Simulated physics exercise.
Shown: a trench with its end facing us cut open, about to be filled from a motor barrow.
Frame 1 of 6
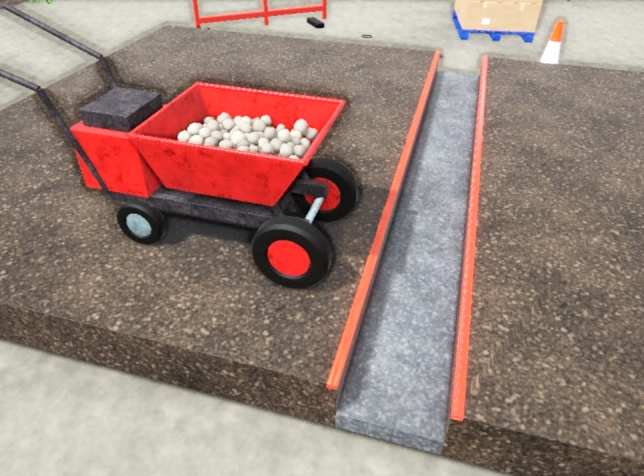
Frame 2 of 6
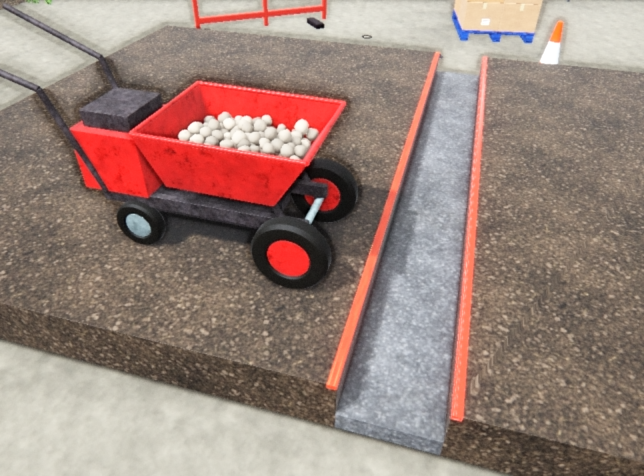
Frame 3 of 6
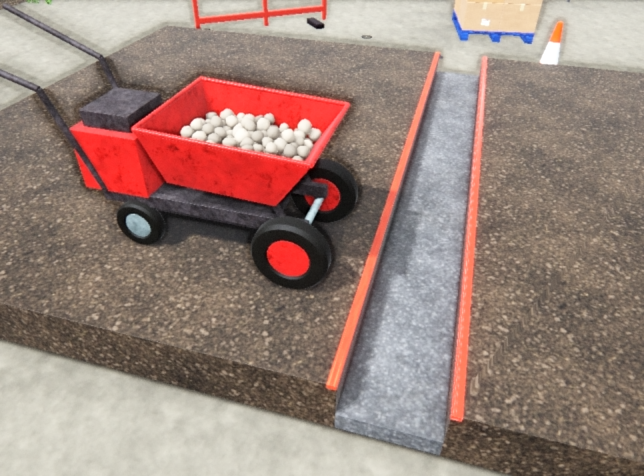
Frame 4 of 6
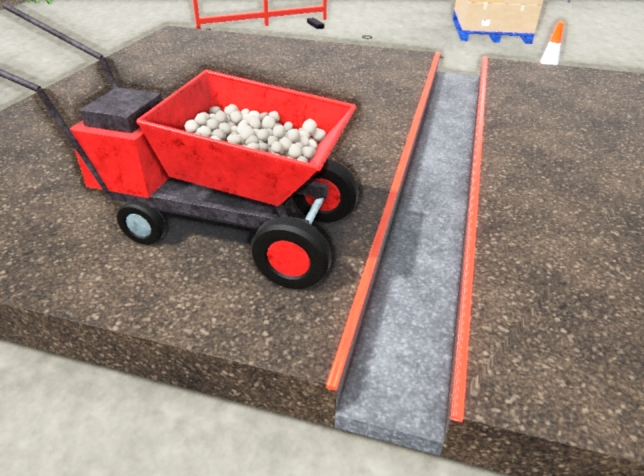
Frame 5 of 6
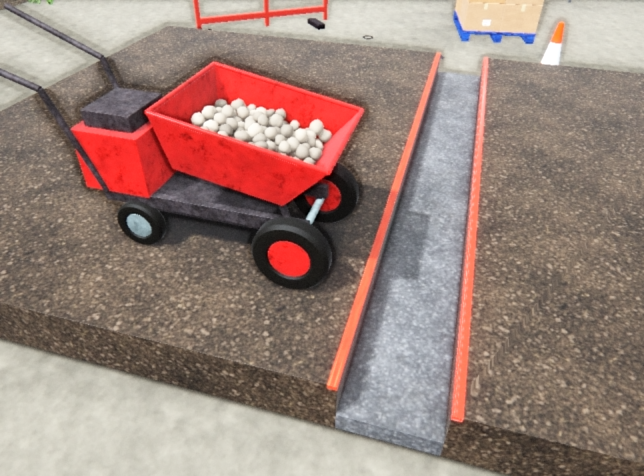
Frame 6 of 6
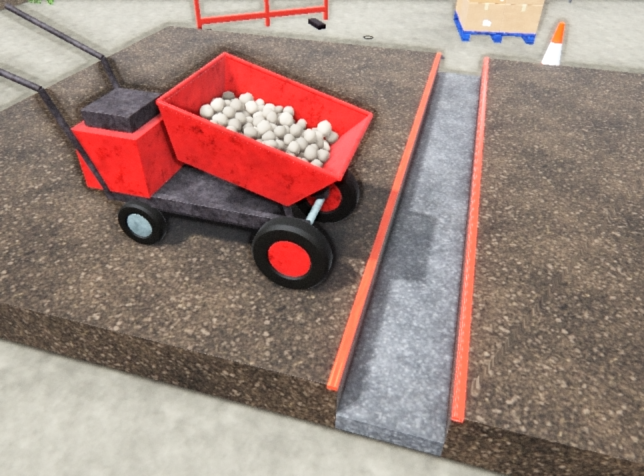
In this clip, a red motor barrow loaded with pale rounded pebbles stands on brown ground left of a shallow, orange-edged trench, and its skip gradually tilts forward to the right while the wheels stay still.
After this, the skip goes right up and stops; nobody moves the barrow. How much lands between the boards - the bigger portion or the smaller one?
Trench holds most.
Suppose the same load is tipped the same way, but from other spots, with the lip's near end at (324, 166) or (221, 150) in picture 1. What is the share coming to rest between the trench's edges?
About 70 %, then 80 %.
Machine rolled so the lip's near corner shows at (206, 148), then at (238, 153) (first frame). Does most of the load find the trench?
Place one, the greater portion; place two, the greater portion.
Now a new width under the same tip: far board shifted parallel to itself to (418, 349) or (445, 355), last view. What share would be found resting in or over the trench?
The first try comes out at 30 percent and the second at 70 percent.
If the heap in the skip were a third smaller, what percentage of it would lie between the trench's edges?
100 %, near enough.
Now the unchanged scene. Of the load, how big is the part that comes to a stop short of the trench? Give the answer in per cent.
Roughly 0 per cent of the load.
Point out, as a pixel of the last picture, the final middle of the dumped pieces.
Close to (436, 294), more or less.
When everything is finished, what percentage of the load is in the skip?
It ends up near 0 per cent.
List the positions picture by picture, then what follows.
Lip of the skip at (305, 163), level; top of the load at (248, 140), river pebbles; first edge of the trench at (349, 332); far edge at (462, 357), the trench nearly as wide as the skip, and shallow for its width, in the first picture.
Lip of the skip at (306, 164), level; top of the load at (248, 140), in the second picture.
Lip of the skip at (311, 165), tipped barely; top of the load at (242, 137), in the third picture.
Lip of the skip at (318, 168), tipped a little; top of the load at (225, 129), in the fourth picture.
Lip of the skip at (328, 172), tipped a little; top of the load at (220, 119), in the fifth picture.
Lip of the skip at (339, 178), tipped clearly; top of the load at (229, 113); first edge of the trench at (349, 333); far edge at (463, 359), in the sixth picture.
Soon after the last picture, skip tipped steeply; all in the skip.
A little later, skip tipped right over; most in the skip; a small part in or heaped over the trench; a small part falling.
Later still, skip tipped right over; about a quarter in the skip; about two thirds in or heaped over the trench; a small part beyond it.
By the end, skip tipped right over; most in or heaped over the trench; a small part beyond it.
